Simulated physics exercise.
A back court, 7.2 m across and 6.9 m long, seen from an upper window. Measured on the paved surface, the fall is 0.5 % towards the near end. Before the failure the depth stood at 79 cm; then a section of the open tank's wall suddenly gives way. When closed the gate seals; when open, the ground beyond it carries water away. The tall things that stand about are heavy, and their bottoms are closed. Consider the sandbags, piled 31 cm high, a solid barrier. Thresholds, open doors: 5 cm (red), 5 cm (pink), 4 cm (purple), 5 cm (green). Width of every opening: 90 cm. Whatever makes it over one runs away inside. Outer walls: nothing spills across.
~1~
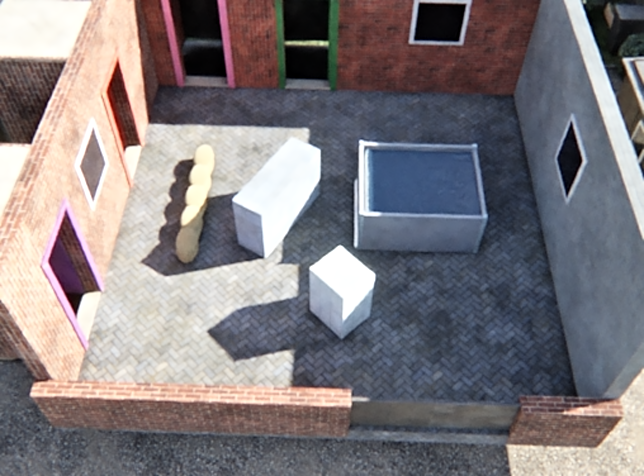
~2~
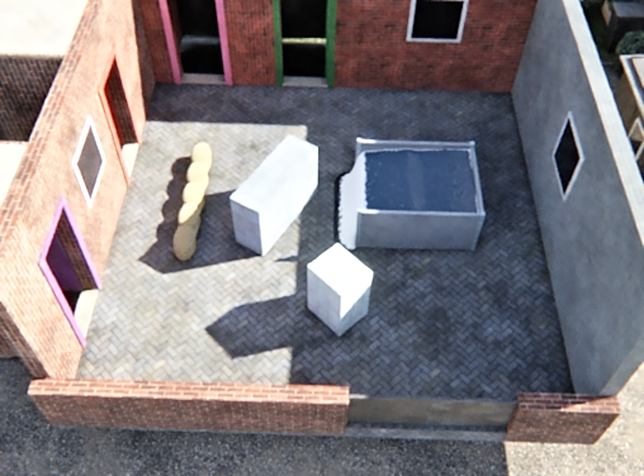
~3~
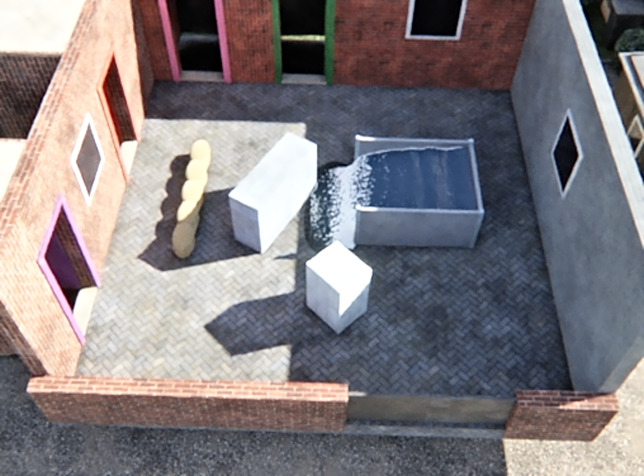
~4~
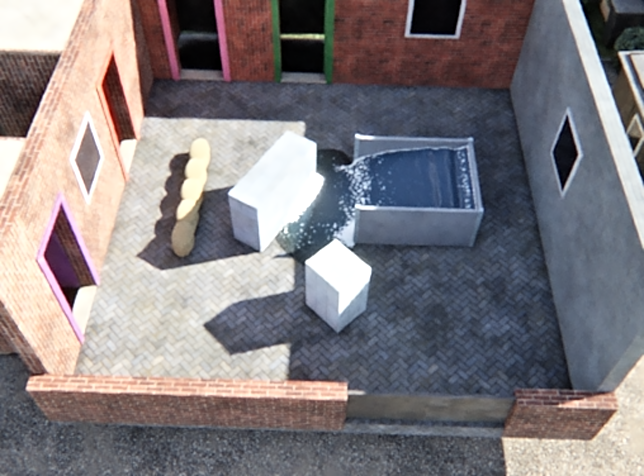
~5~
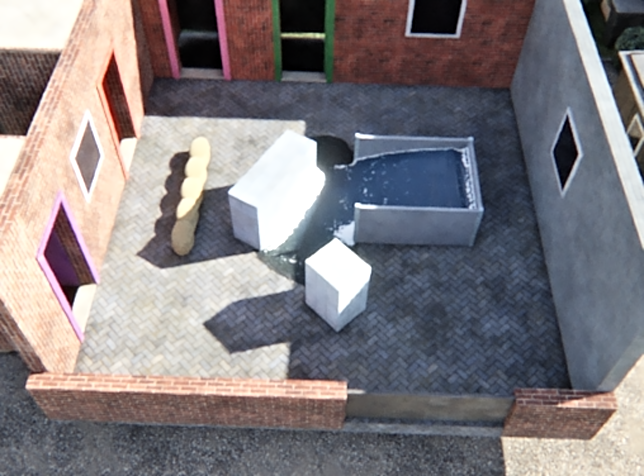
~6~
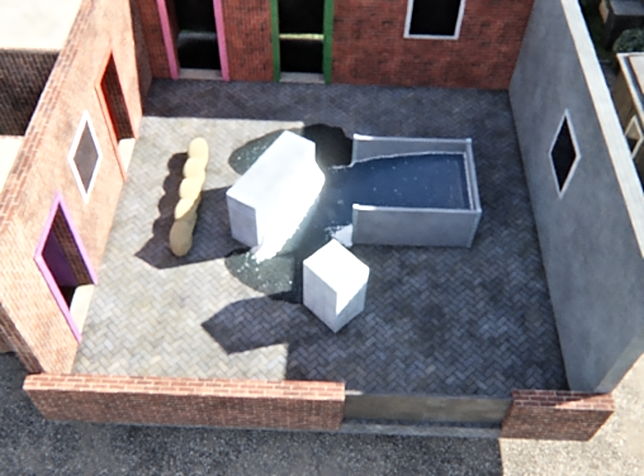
Water burst out of the left end of an open tank in a brick-walled yard, foamed across the paving, struck the large white block and spread around it and toward the smaller one.
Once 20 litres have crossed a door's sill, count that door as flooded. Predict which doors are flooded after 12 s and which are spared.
The red door is flooded, the pink door is flooded, the purple door is flooded, the green door is flooded.
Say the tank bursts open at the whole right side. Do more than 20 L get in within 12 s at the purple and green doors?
Purple: Beyond limit; green: Within limit.
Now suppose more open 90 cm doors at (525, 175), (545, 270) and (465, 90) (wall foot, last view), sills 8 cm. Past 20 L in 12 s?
Door 1: Lower; door 2: Lower; door 3: Lower.
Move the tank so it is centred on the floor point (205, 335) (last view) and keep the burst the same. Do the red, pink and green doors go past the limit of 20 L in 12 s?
Red stays inside, pink goes beyond, green stays inside, judged against that limit.
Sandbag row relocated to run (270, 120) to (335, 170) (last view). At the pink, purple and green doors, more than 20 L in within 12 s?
Result: Pink door beyond the limit; purple door beyond the limit; green door inside the limit.
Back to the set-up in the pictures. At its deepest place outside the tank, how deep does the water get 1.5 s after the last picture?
About 30 cm at most.
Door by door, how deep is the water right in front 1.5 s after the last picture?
Door by door, in cm: Red reads 0, pink reads 12, purple reads 2, green reads 9.
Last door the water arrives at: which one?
Lab note: Last arrival at the red door.
Then, 0.7 s after the last picture water covers 25 % of the floor and is deepest (49 cm) near (308, 200); red door not reached, pink door not reached, purple door not reached, green door not reached.
Then, 1.5 s after the last picture water covers 45 % of the floor and is deepest (30 cm) near (219, 402); red door not reached, pink door 12 cm at the sill, 9 L in, purple door 2 cm at the sill, 0 L in, green door 9 cm at the sill, 13 L in.
Then, 2.8 s after the last picture water covers 55 % of the floor and is deepest (31 cm) near (64, 397); red door 3 cm at the sill, 0 L in, pink door 10 cm at the sill, 30 L in, purple door 12 cm at the sill, 14 L in, green door 11 cm at the sill, 67 L in.
Then, 6.3 s after the last picture water covers 80 % of the floor and is deepest (14 cm) near (107, 243); red door 10 cm at the sill, 42 L in, pink door 4 cm at the sill, 49 L in, purple door 7 cm at the sill, 70 L in, green door 4 cm at the sill, 84 L in.
Then, 11.3 s after the last picture water covers 100 % of the floor and is deepest (7 cm) near (116, 399); red door 5 cm at the sill, 64 L in, pink door 5 cm at the sill, 64 L in, purple door 7 cm at the sill, 98 L in, green door 3 cm at the sill, 87 L in.
